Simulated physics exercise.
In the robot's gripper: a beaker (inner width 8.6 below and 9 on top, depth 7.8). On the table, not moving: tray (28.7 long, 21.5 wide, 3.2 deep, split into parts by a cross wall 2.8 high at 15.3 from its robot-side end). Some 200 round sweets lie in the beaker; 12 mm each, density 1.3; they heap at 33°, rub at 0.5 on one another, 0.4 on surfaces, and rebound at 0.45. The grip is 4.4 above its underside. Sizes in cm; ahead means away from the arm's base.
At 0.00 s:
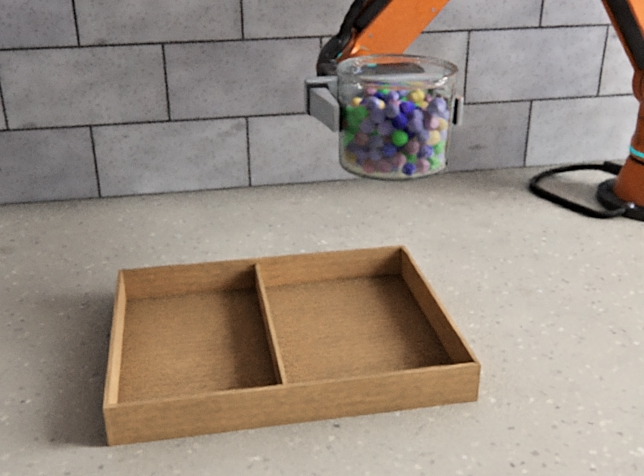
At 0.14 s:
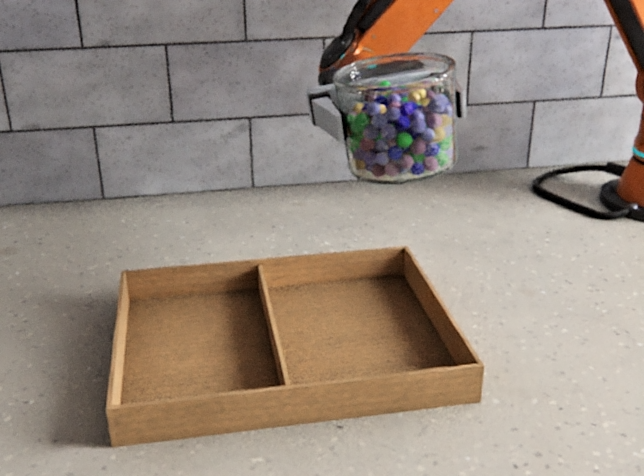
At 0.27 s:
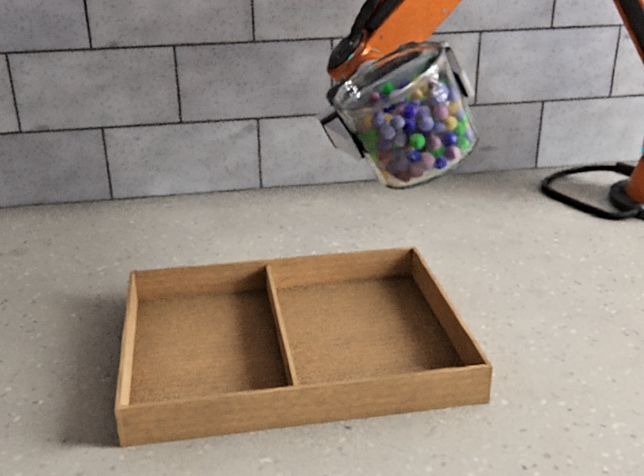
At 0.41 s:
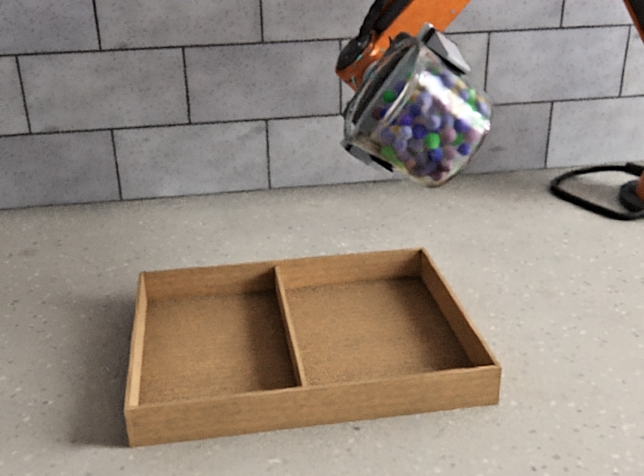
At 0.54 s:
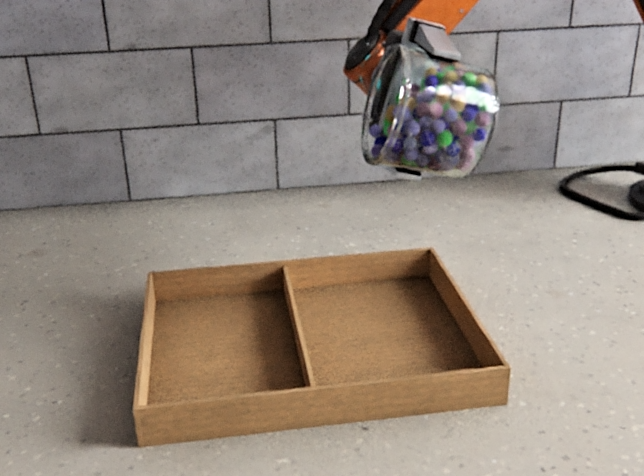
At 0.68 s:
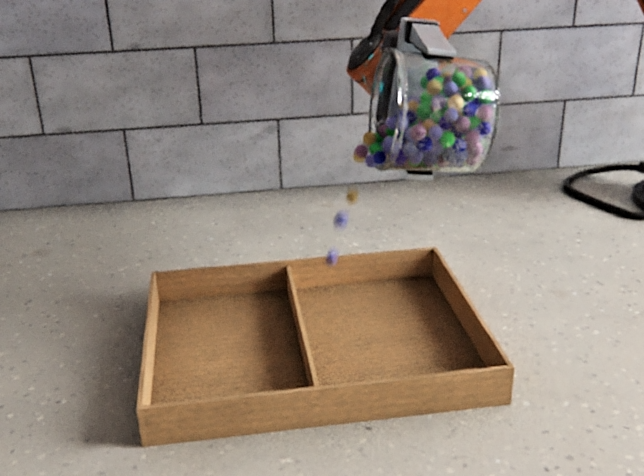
Glass beaker of colourful round sweets tilting sideways in an orange robot arm's gripper, a few dropping above a divided wooden tray.
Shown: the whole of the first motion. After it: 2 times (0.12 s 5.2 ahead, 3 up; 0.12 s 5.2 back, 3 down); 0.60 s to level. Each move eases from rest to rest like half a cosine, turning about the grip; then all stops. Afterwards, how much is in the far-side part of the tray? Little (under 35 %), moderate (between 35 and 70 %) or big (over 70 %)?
In the far-side part of the tray the share is big, over 70 %.
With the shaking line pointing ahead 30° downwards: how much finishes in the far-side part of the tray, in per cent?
Some 50 per cent.
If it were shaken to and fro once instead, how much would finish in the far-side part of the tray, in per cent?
It would be near 85 per cent.
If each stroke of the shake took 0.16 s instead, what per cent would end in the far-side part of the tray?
In that case some 55 per cent.
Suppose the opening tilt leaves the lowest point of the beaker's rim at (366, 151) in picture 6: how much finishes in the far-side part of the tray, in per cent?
About 70 per cent.
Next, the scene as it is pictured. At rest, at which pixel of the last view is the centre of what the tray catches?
Near (214, 347).
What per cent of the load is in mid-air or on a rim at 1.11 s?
Some 2 per cent.
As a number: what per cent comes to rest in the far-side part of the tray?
About 85 per cent.
After 1.11 s, tilted 82° forward, highest piece 19 above the table; 168 in the far-side part, 21 in the robot-side part, 2 on the table or floor, 4 in flight or on a rim.
After 1.54 s, tilted 24° forward, highest piece 3 above the table; 169 in the far-side part, 21 in the robot-side part, 5 on the table or floor.
After 1.96 s, level, highest piece 3 above the table; 169 in the far-side part, 21 in the robot-side part, 5 on the table or floor.
After 3.01 s, level, highest piece 3 above the table; 169 in the far-side part, 21 in the robot-side part, 5 on the table or floor.
In the end, 169 in the far-side part, 21 in the robot-side part, 5 on the table or floor. That is 87 % in the far-side part of the tray.
